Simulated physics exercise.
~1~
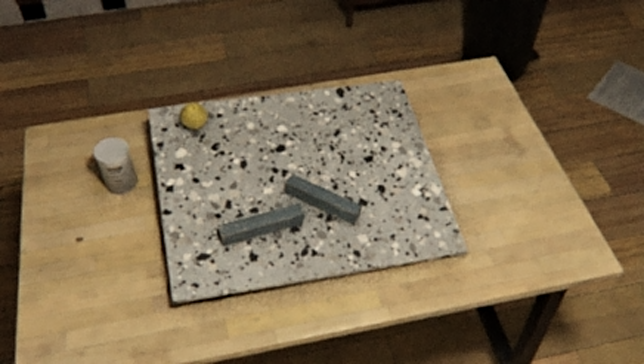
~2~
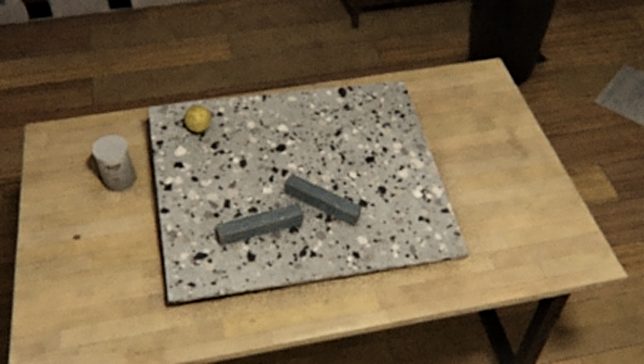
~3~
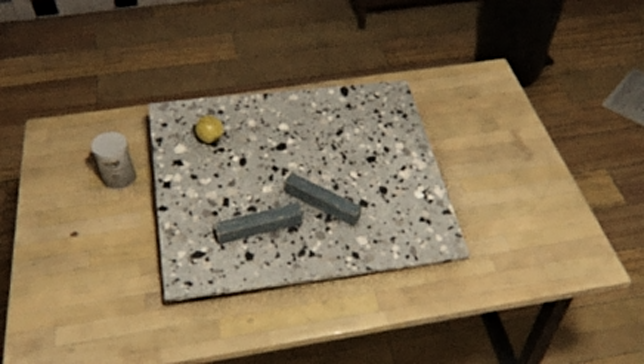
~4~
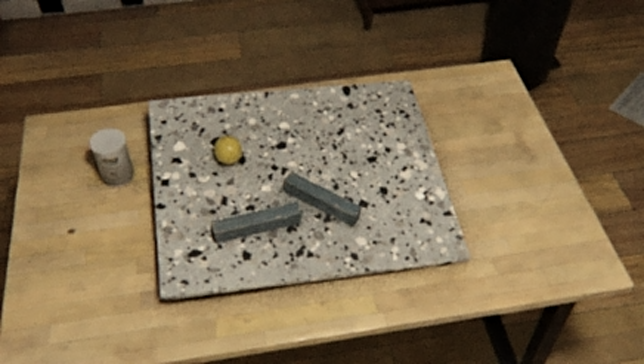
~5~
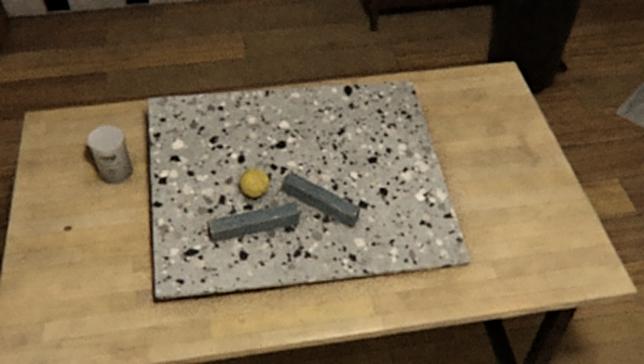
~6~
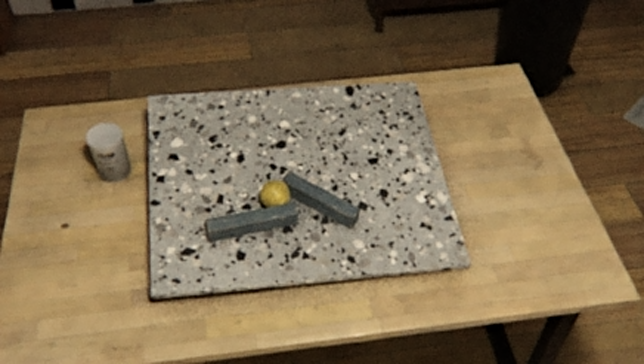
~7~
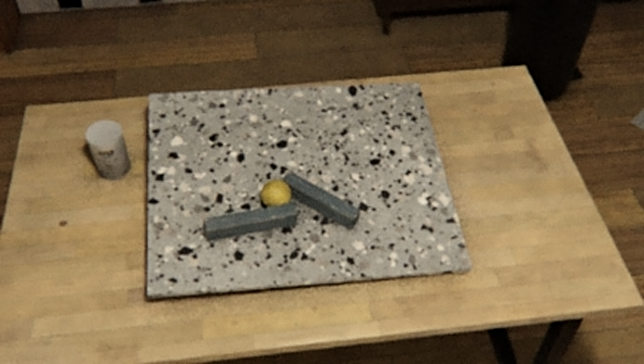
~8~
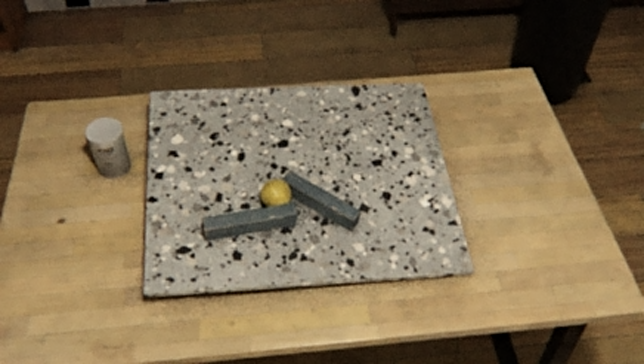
A small yellow ball rolled down and to the right across a speckled board on a wooden table, picking up speed until it came to rest against two dark blocks, where it stayed while a pale tin stood to the left.
